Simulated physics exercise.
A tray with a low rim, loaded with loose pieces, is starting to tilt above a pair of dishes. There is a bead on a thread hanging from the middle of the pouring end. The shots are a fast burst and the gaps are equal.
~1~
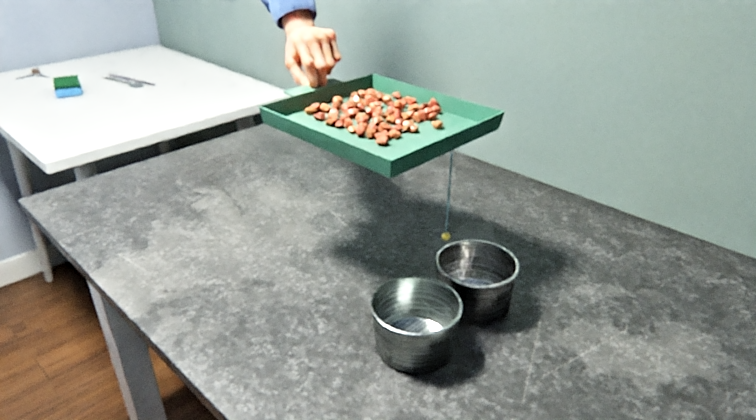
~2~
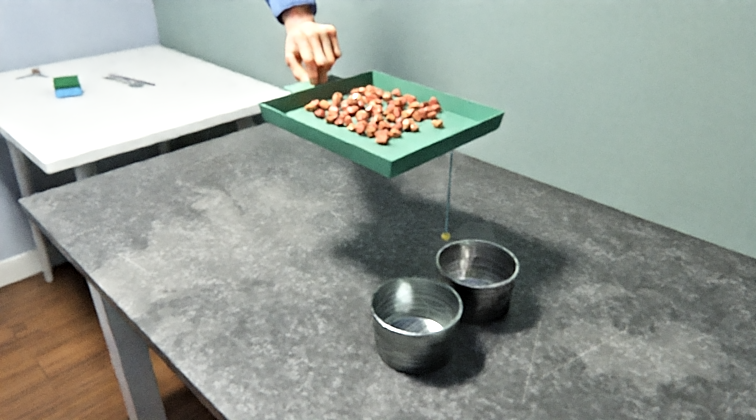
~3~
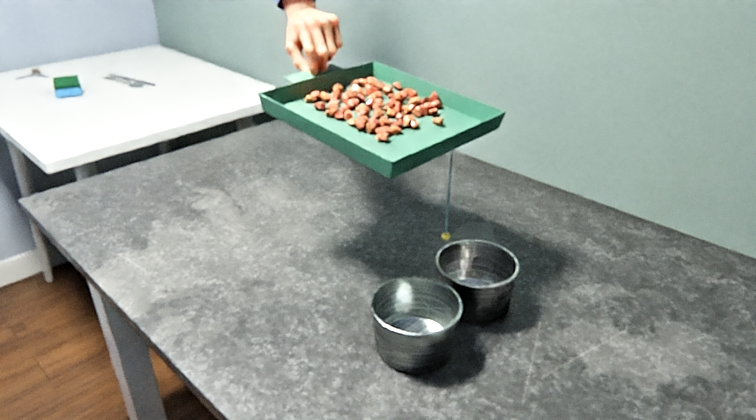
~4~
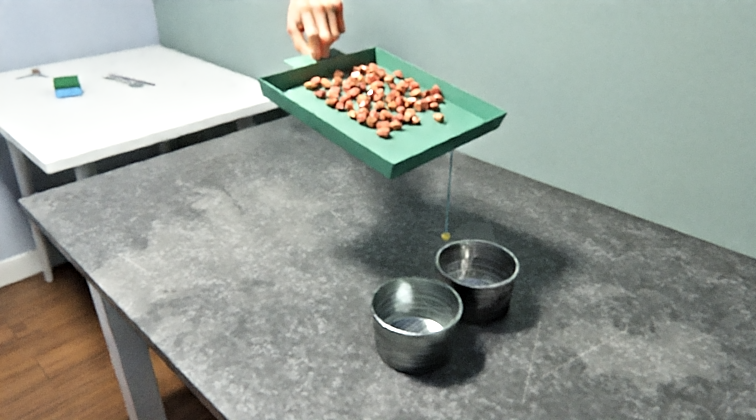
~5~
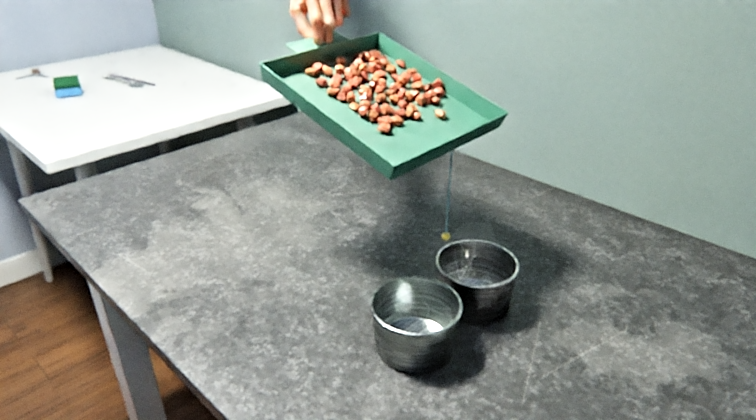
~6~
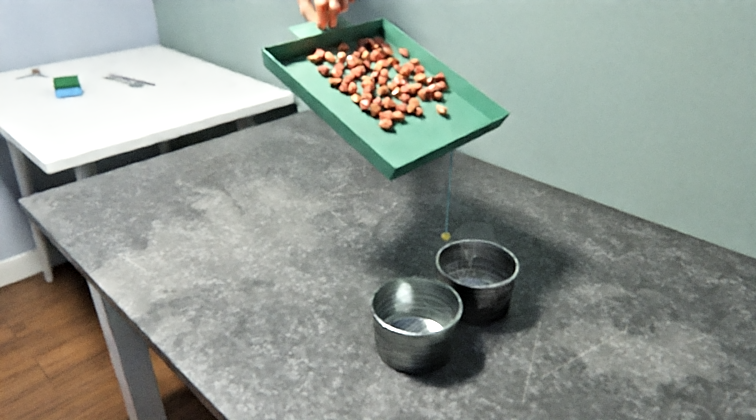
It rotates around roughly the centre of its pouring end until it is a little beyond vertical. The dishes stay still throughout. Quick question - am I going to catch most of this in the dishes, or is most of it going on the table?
You'll catch most of it in the dishes.
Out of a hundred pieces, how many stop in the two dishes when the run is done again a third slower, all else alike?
That works out at roughly 80 per cent.
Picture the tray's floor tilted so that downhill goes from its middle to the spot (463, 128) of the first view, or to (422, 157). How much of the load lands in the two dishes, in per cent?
0 %, give or take, and then 70 %.
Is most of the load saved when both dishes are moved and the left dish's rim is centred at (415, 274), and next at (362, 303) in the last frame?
Earlier try a minority share, later try a minority share.
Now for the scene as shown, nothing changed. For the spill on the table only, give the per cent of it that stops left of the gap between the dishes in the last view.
Left portion: Around 0 %.
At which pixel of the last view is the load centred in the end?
Somewhere around (478, 305) in the last picture.
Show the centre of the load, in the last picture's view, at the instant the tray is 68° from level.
In the last view the centre sits at roughly (458, 139).
Soon after the last picture, tray tipped steeply; nearly all on the tray; a small part in the air.
A little later, tray tipped past a quarter turn; about half on the tray; a small part in the left dish; about a quarter in the right dish; about a quarter outside both; a stray few in the air.
Later still, tray tipped past a quarter turn; about a quarter in the left dish; about half in the right dish; about a third outside both.
At rest, tray tipped past a quarter turn; about a quarter in the left dish; about half in the right dish; about a third outside both.
